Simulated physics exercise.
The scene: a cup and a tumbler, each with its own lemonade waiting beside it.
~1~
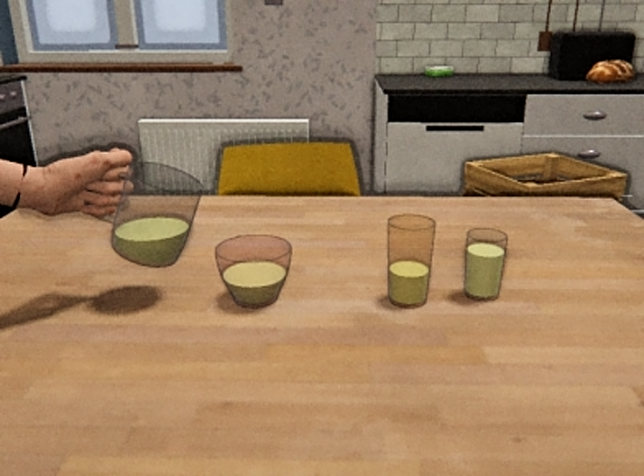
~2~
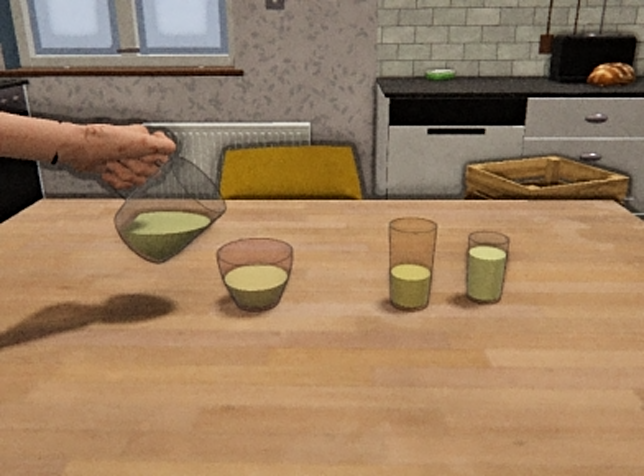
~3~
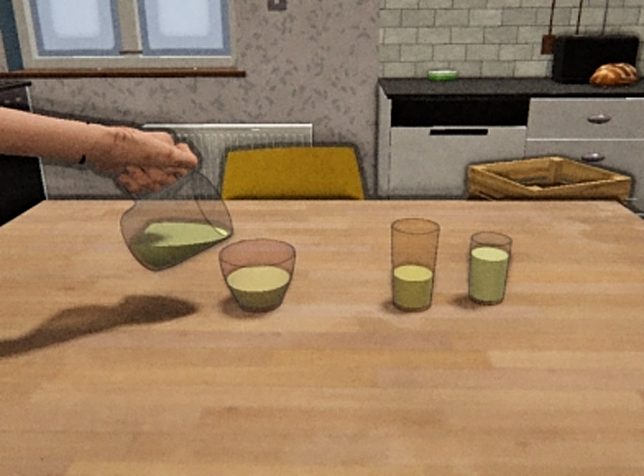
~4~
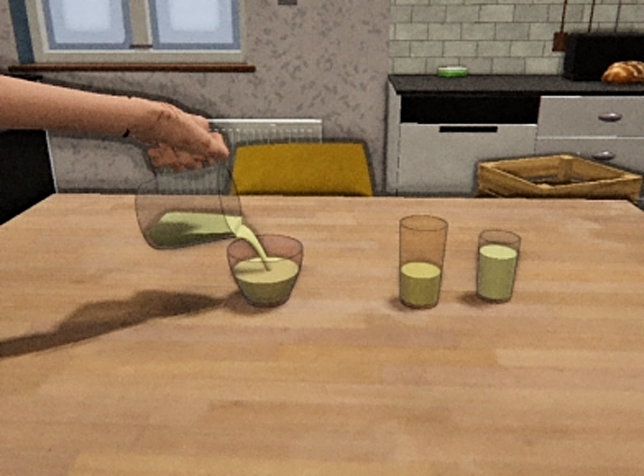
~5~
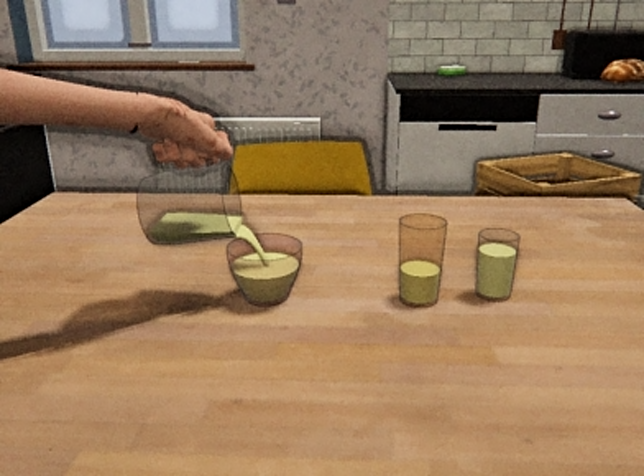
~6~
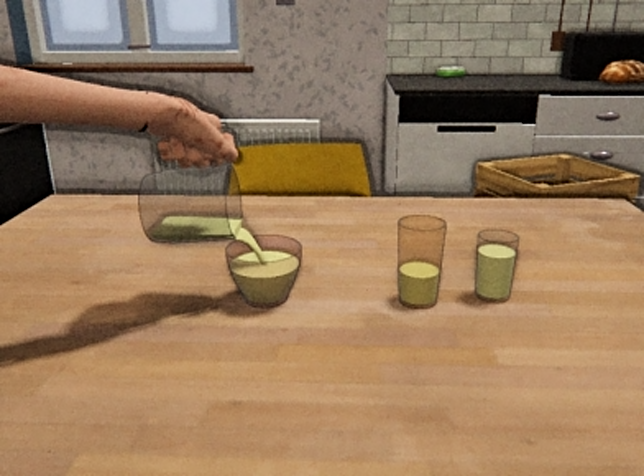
On a wooden kitchen table, a hand holds a clear vessel of pale green liquid to the left of three glasses that already contain some. The hand moves slightly right and tilts the vessel further, then liquid streams into the nearest, widest glass, and its level rises a little.
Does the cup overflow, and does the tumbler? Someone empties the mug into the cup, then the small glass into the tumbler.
The cup does not overflow; the tumbler does not overflow.
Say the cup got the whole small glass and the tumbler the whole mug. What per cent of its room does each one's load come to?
Taking them in order, that works out to 50 and 100 in a hundred.
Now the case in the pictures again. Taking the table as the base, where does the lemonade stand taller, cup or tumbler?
That would be the tumbler.
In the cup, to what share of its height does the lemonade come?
Reading: Roughly 80 percent.
Shortly, the cup is about three quarters full.
At the finish, the cup is about three quarters full; the tumbler is about three quarters full.
